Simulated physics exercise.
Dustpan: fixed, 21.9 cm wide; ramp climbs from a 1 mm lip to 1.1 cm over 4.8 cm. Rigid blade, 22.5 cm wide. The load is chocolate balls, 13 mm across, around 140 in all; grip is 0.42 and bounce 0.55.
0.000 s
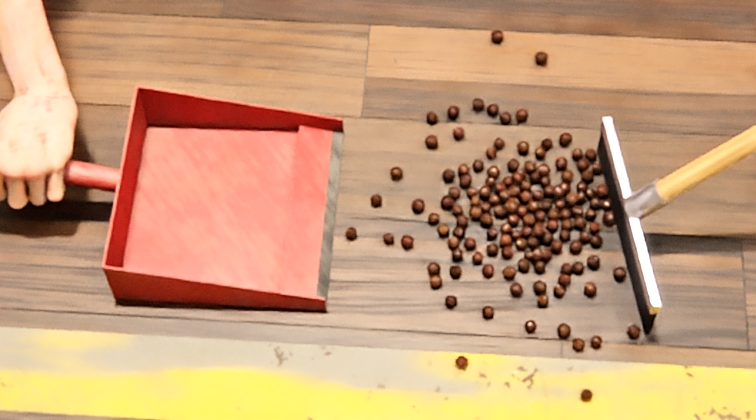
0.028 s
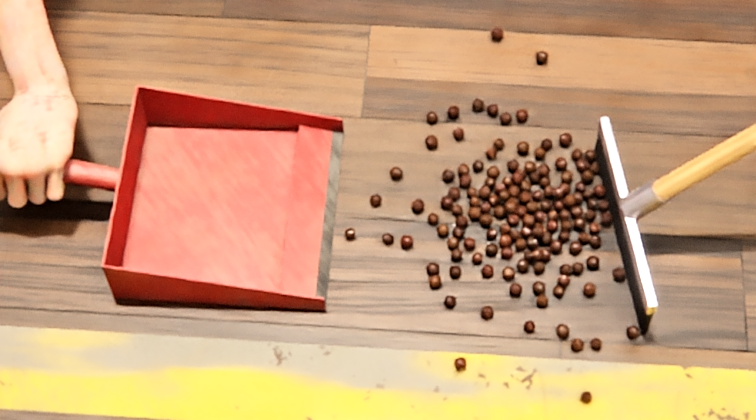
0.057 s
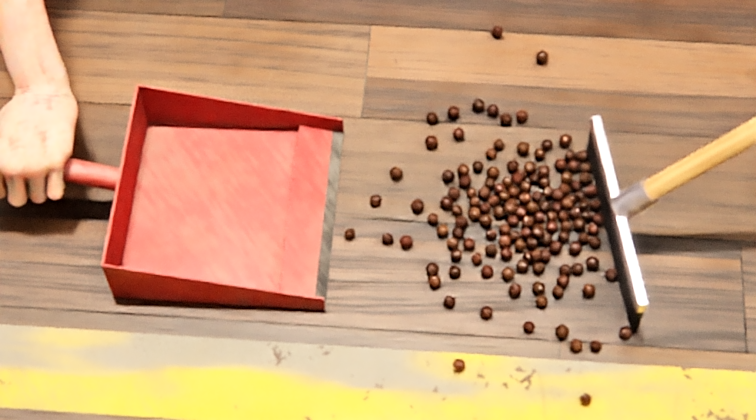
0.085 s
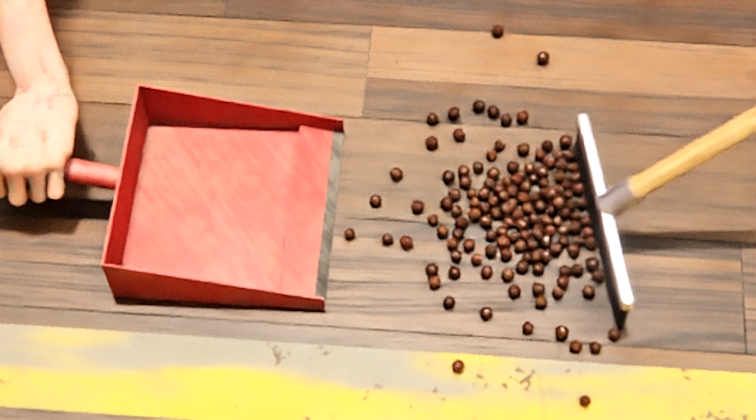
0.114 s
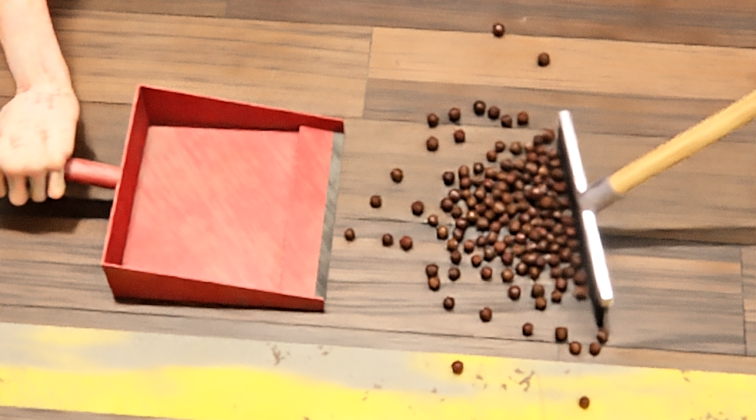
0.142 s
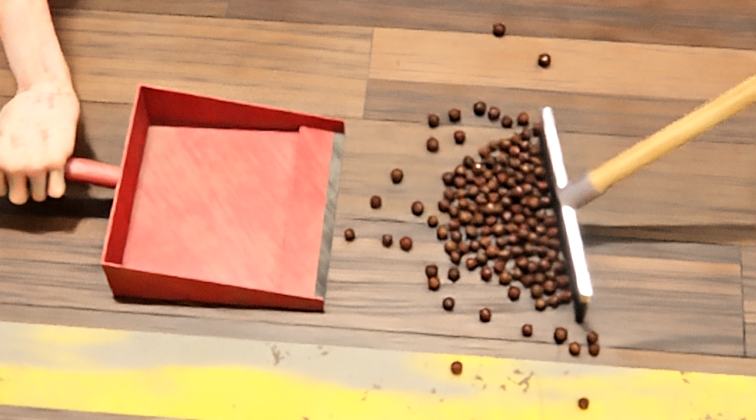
A loose heap of dark brown chocolate balls lies at the right of centre on a wooden plank floor, seen from above, with a yellow and grey band along the bottom. At left, a hand holds a red dustpan still by its handle, its open side facing the balls. From the right, a wooden-handled blade slides steadily leftward, bunching the nearest balls together while the outlying ones mostly stay put.
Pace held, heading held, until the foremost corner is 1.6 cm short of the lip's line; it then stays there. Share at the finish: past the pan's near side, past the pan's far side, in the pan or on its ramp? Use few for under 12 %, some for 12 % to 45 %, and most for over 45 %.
Near side: Some, far side: Some, pan: Some.
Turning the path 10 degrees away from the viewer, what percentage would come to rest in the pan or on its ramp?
Then about 25 per cent.
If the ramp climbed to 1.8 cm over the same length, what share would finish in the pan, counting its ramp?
I'd put it near 30 per cent, ramp counted.
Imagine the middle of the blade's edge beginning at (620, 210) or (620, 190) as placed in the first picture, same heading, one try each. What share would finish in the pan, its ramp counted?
About 30 and 20 per cent.
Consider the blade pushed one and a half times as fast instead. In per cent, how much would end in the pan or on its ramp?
Share: About 40 %.
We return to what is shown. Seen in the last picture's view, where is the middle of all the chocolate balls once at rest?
At about (332, 228).
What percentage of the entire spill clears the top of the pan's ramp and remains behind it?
It comes to some 10 per cent.
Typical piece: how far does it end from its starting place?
Around 22 centimetres.
After 0.29 s, middle of the blade 13 cm from the lip; 0 % over the lip, far side 15 %, near side 10 %.
After 0.39 s, middle of the blade 6 cm from the lip; 5 % over the lip, far side 15 %, near side 15 %.
Then, at 0.62 s, middle of the blade 4 cm from the lip; 35 % over the lip, far side 20 %, near side 15 %.
In the end, at 1.5 s, near side 15 %, far side 20 %, pan 35 %, in front of the lip or behind the blade 30 %.
